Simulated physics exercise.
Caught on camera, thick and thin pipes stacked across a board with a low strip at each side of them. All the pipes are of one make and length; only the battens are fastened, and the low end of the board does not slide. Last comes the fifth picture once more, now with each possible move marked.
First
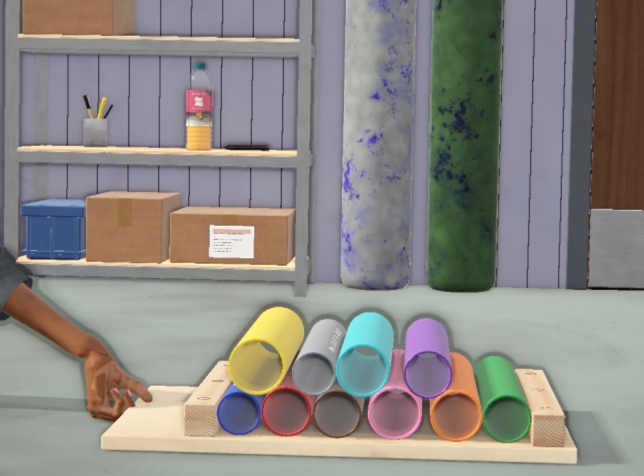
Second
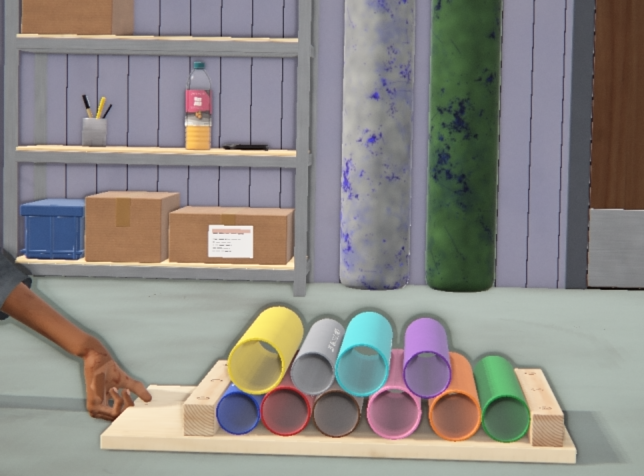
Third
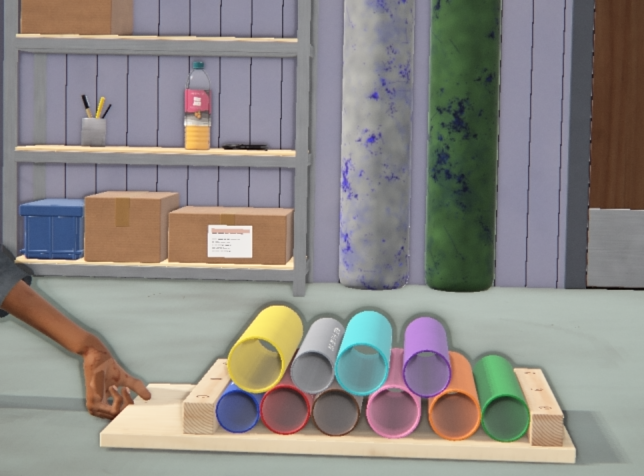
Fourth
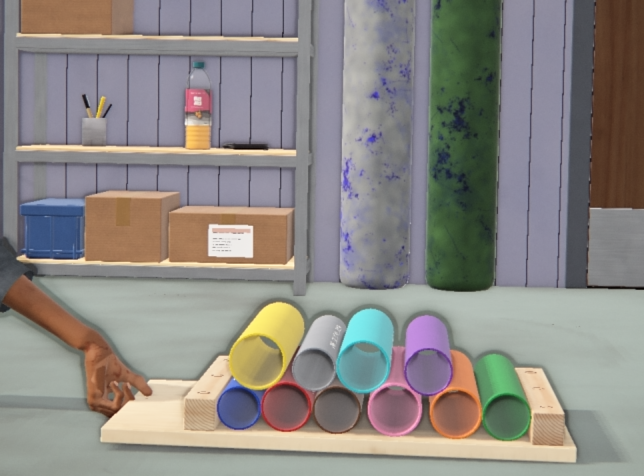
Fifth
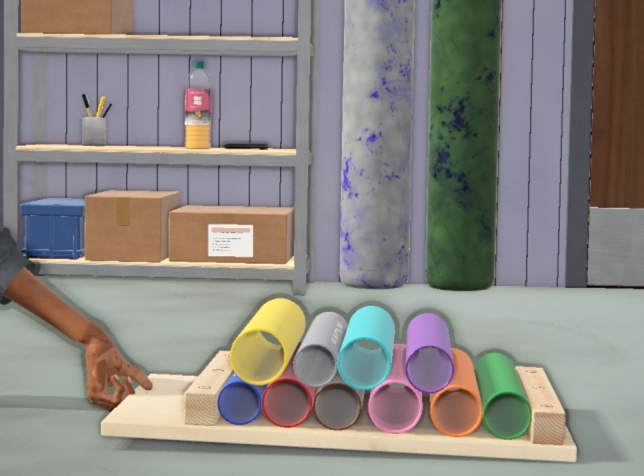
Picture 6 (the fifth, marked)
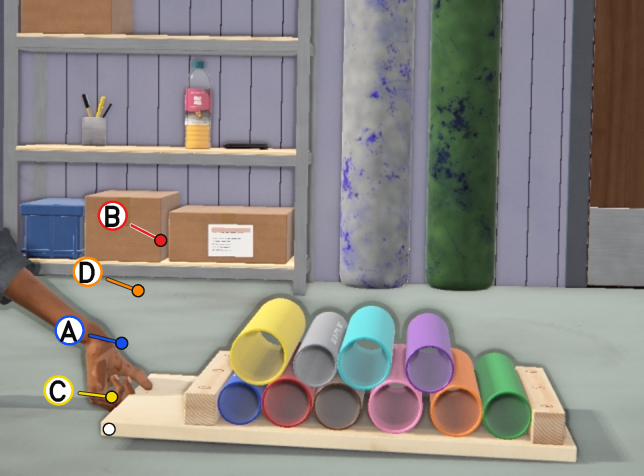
A hand at the left grips the end of a pale wooden board and raises it very slightly, in a workroom seen from the front by a still camera. Six coloured pipes, blue, red, brown, pink, orange and green, lie between wooden strips, with yellow, grey, cyan and purple ones above, before shelves of boxes. The pipes shift barely, keeping their arrangement as the board's left side rises.
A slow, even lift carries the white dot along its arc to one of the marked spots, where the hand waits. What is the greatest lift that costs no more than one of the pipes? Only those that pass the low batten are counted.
Lift it to B and no more.
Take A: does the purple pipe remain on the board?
The purple pipe: Yes.
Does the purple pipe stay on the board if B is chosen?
Yes, with B.
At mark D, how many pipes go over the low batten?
The count is none.
On the marked copy, A at (121, 343); B at (161, 240); C at (111, 397); D at (138, 291); the white dot at (109, 429).
Taking B. A third of the way, board at 16°.
Two thirds of the way, board at 26°.
When it is over, board at 26°, none over the low batten.
As for the rest, A none over the low batten; C none over the low batten; D none over the low batten.
